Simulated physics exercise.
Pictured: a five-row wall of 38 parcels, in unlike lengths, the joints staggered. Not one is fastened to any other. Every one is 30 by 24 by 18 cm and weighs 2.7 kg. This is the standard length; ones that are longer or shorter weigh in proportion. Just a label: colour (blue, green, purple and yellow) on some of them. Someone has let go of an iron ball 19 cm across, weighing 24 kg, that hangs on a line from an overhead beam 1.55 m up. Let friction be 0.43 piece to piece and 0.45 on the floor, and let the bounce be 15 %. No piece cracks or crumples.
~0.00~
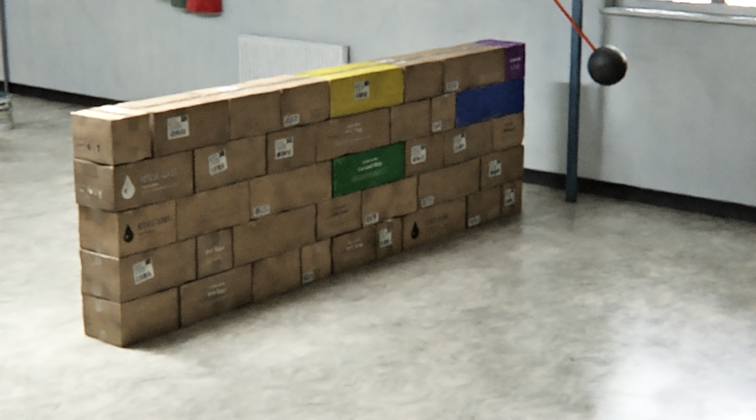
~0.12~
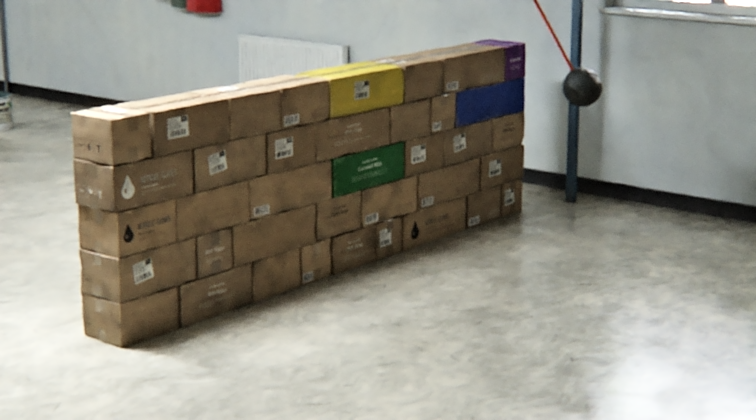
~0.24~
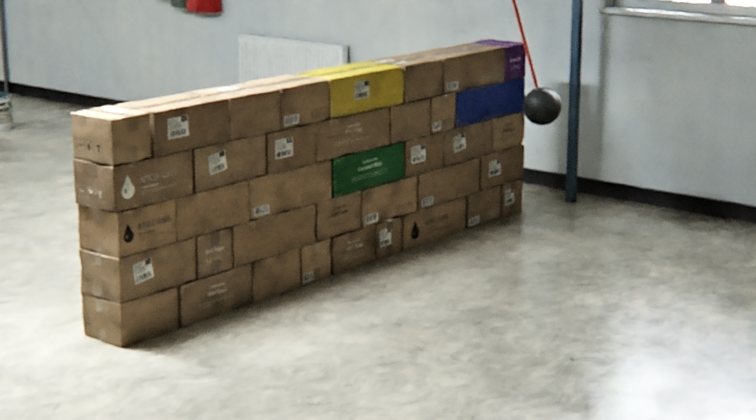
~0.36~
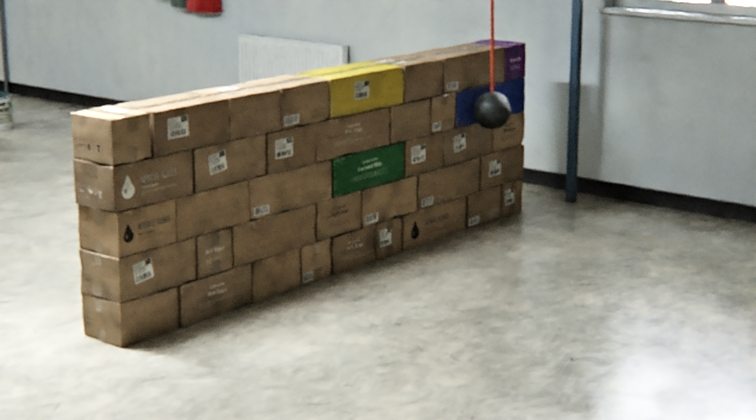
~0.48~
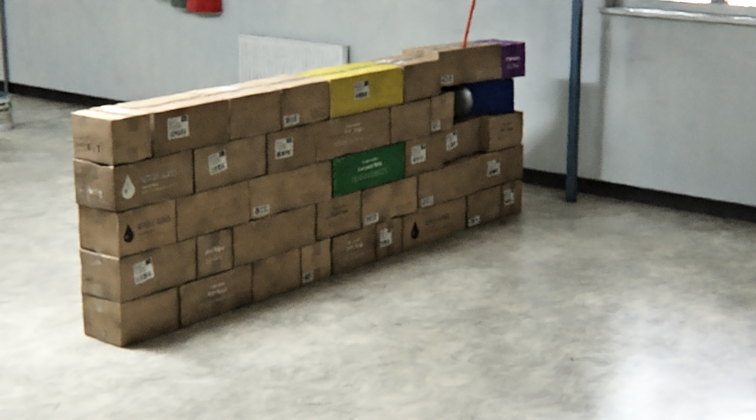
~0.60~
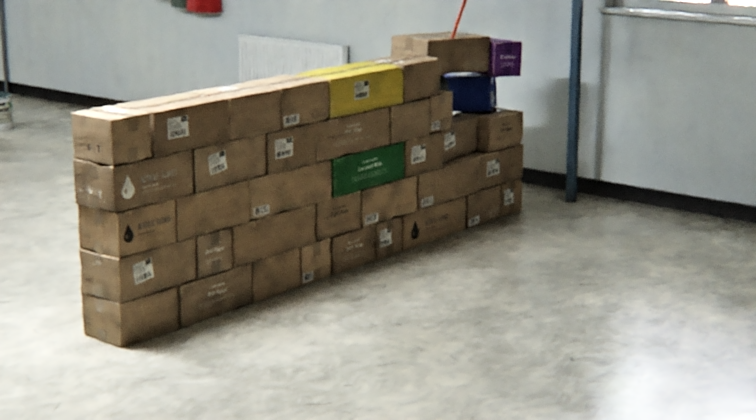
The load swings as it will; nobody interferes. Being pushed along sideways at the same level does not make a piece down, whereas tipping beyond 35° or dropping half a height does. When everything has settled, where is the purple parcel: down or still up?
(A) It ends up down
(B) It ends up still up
A, it ends up down.
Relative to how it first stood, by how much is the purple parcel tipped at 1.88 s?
Near 90 degrees from where it started.
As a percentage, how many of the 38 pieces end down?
About 10 per cent.
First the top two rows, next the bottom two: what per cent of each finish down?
20% and 0%.
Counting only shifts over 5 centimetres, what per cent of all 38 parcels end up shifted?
I get 10 %.
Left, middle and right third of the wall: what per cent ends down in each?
0, 0 and 20 per cent, from left to right.
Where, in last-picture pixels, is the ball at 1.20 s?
Position: About (458, 103).
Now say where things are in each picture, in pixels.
In the first frame (pixels give the middle of a visible side), ball (612, 57) line 46° before plumb; purple parcel (516, 62); yellow parcel (368, 92); blue parcel (492, 102); none has stirred.
Ball (588, 80) line 36° before plumb; purple parcel (516, 62), in the second frame.
Ball (548, 104) line 20° before plumb; purple parcel (516, 62), in the third frame.
Ball (499, 113) line 1° before plumb; purple parcel (516, 62), in the fourth frame.
Ball (464, 104) line 13° past plumb; purple parcel (513, 61); steepest lean 3°, the parcel at (471, 65); movement in 3 of them, in the fifth frame.
Ball line 22° past plumb; purple parcel (508, 59) 4° from how it stood; yellow parcel (368, 92); movement in 5 of them, in the sixth frame.
After 0.80 s, line 30° past plumb; 3 of the 38 parcels down; purple parcel 36° from how it stood, 9 cm lower; blue parcel 33° from how it stood, 19 cm lower.
After 1.20 s, line 10° past plumb; 3 of the 38 parcels down; purple parcel on its side; blue parcel 44° from how it stood, 49 cm lower.
After 1.88 s, line 30° before plumb; 3 of the 38 parcels down; purple parcel on its side; blue parcel 54 cm lower.
In the end (2.9 s), line 29° past plumb; 3 of the 38 parcels down; purple parcel on its side; blue parcel 54 cm lower; yellow parcel unmoved. From the last view, middles, purple parcel near (493, 176), blue parcel near (420, 180).
